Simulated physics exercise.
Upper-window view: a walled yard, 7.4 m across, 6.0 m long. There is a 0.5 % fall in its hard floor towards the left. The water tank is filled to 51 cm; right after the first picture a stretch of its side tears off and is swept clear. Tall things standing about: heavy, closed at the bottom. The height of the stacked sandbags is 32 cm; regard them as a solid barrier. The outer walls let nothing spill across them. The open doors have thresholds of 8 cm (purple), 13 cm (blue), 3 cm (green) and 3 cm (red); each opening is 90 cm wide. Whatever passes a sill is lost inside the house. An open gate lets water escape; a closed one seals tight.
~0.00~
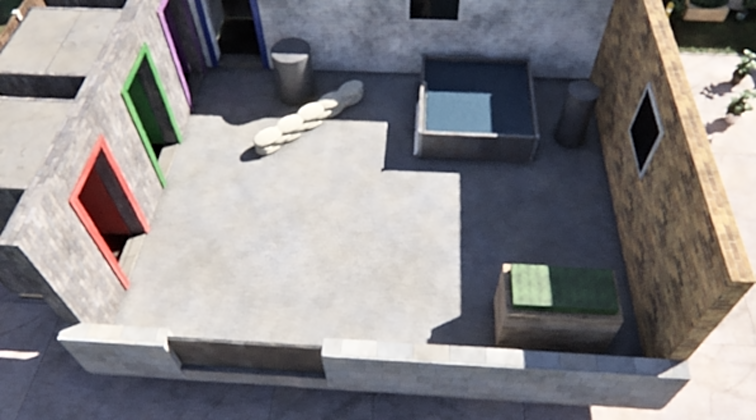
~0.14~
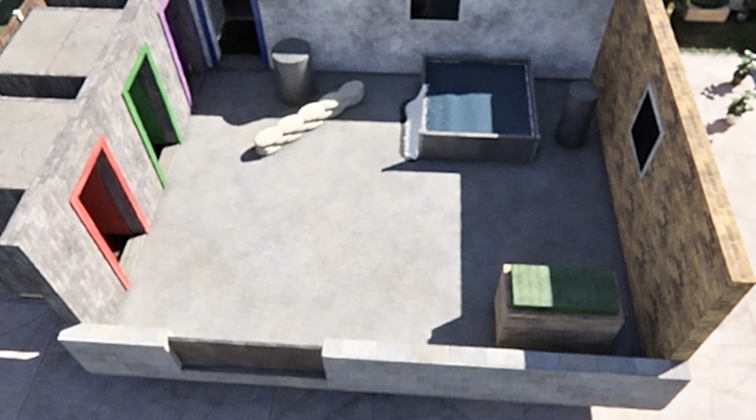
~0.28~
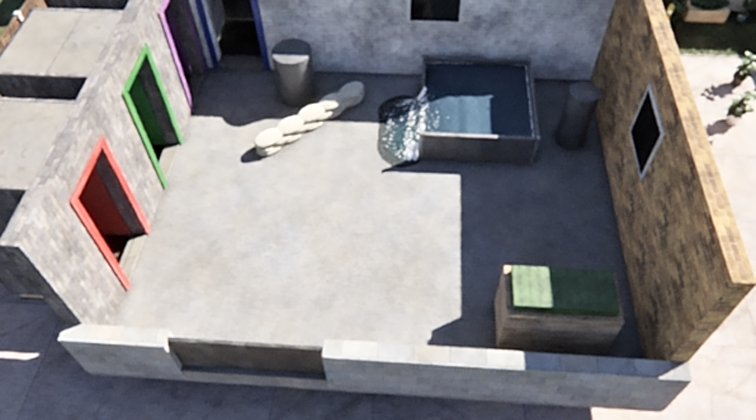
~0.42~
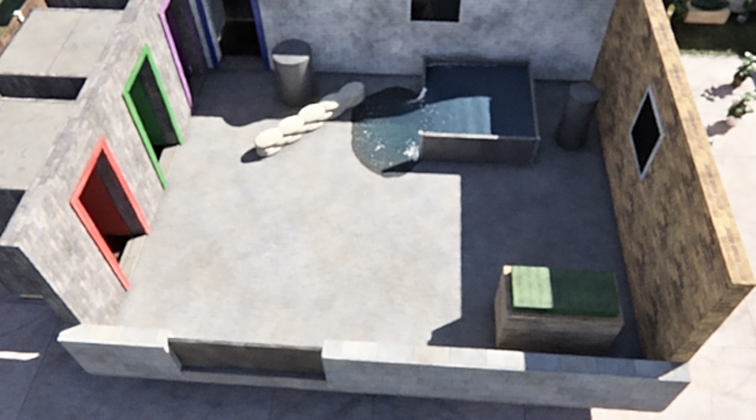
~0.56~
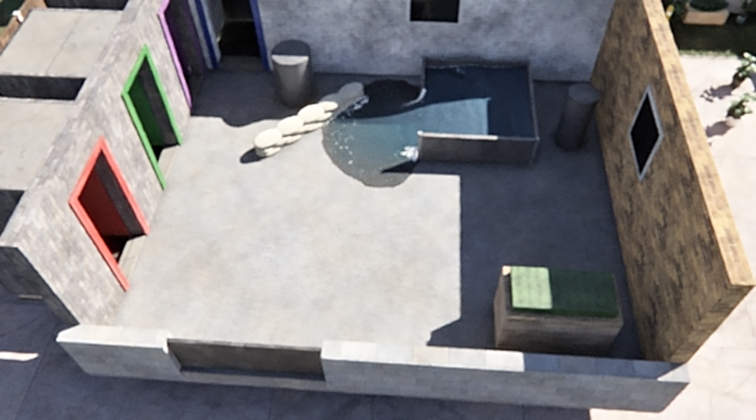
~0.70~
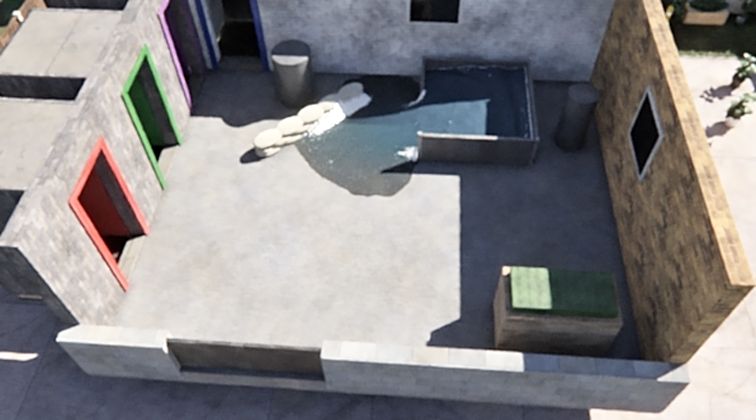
Water bursts through the left side of a raised tank at the back of a walled grey yard, seen from a high window by a camera that stays still. Red, green, purple and blue doorways line the left and back, with pale stacked sandbags, grey cylinders and a green-topped block standing about. The dark, foam-flecked sheet spreads leftward across the floor and reaches the sandbags, widening toward the middle.
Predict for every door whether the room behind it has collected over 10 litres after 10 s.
The purple door is going to fall short of the limit. The blue door is going to fall short of the limit. The green door is going to top the limit. The red door is going to top the limit.
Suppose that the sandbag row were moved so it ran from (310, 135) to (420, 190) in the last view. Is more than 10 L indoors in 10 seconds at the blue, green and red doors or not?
In that case blue gets no more than allowed, green gets more than allowed, red gets no more than allowed.
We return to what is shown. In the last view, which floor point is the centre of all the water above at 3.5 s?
Its balance point sits around (345, 171).
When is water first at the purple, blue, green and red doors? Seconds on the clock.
Purple 3.2 s, blue 2.2 s, green 2.4 s, red 2.0 s.
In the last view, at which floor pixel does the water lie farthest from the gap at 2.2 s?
(133, 273).
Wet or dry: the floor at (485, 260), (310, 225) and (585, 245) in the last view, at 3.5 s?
First spot not yet wet, second submerged, third not yet wet.
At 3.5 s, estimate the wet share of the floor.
About 40 per cent.
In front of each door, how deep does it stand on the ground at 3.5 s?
Door by door in cm, purple shows 3, blue shows 2, green shows 5, red shows 11.
After 1.4 s water covers 15 % of the floor and is deepest (31 cm) near (325, 128); purple door not reached, blue door not reached, green door not reached, red door not reached.
After 2.2 s water covers 30 % of the floor and is deepest (29 cm) near (358, 109); purple door not reached, blue door 1 cm at the sill, 0 L in, green door not reached, red door 7 cm at the sill, 0 L in.
After 3.5 s water covers 40 % of the floor and is deepest (33 cm) near (104, 350); purple door 3 cm at the sill, 0 L in, blue door 2 cm at the sill, 0 L in, green door 5 cm at the sill, 5 L in, red door 11 cm at the sill, 59 L in.
After 6.0 s water covers 60 % of the floor and is deepest (12 cm) near (241, 269); purple door 4 cm at the sill, 0 L in, blue door 2 cm at the sill, 0 L in, green door 4 cm at the sill, 10 L in, red door 11 cm at the sill, 153 L in.
After 10.0 s water covers 85 % of the floor and is deepest (8 cm) near (104, 350); purple door 6 cm at the sill, 0 L in, blue door 6 cm at the sill, 0 L in, green door 4 cm at the sill, 18 L in, red door 8 cm at the sill, 243 L in.
